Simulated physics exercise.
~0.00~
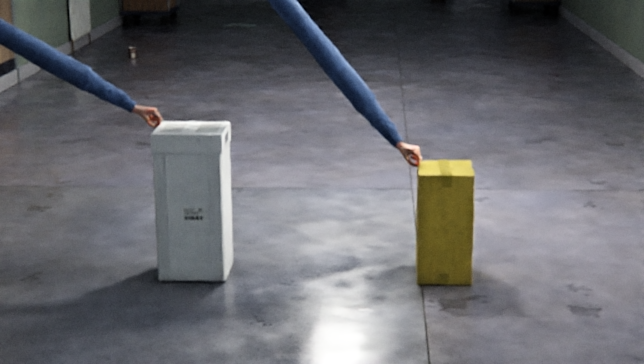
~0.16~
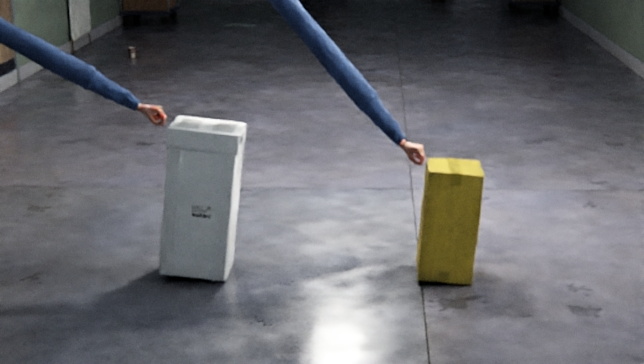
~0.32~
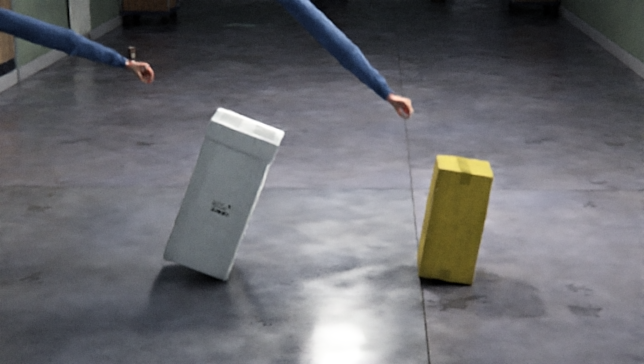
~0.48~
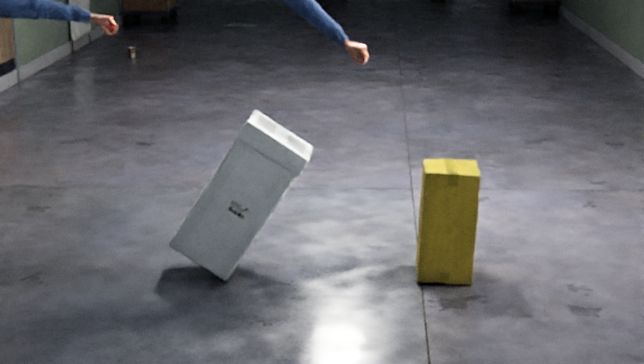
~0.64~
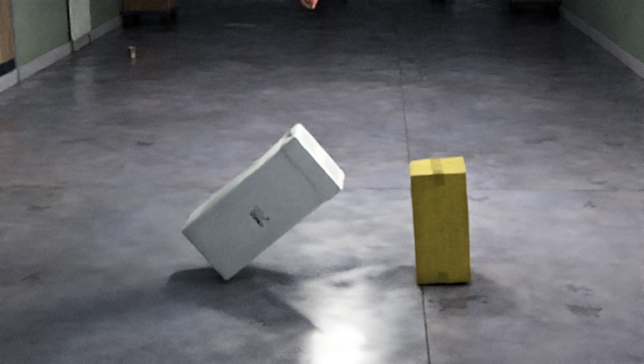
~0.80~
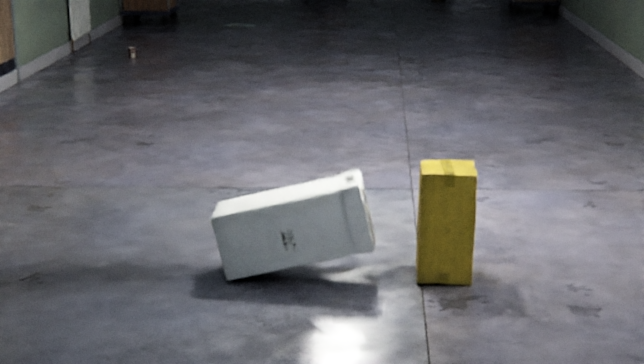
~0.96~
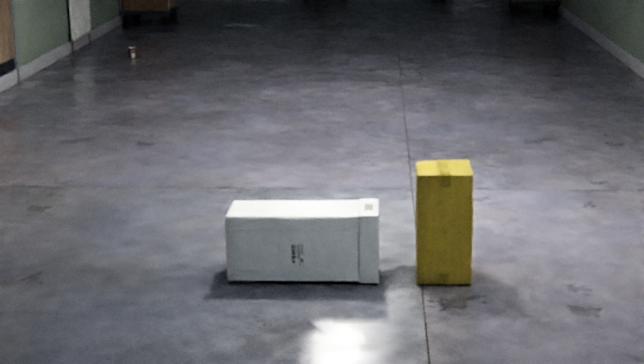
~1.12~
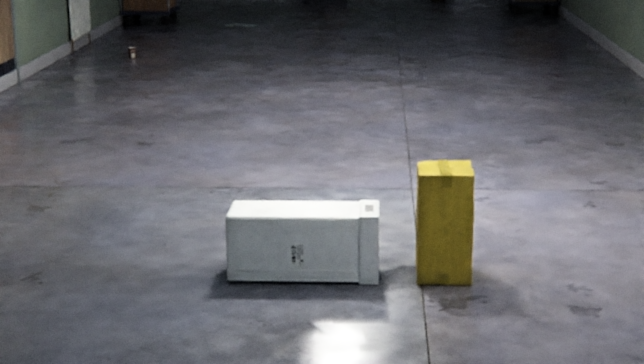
In a wide, dim hall with a smooth grey concrete floor, seen from the front by a still camera, a tall white box stands on the left and a smaller yellow parcel on the right. Two blue-sleeved arms reach in from above and push the tops of both toward the right, then draw back out of view. The yellow parcel tips slightly, rocks back past upright and steadies on its base. Meanwhile the white box leans further and further right until it drops onto its side. It ends lying flat, just left of the standing yellow parcel.
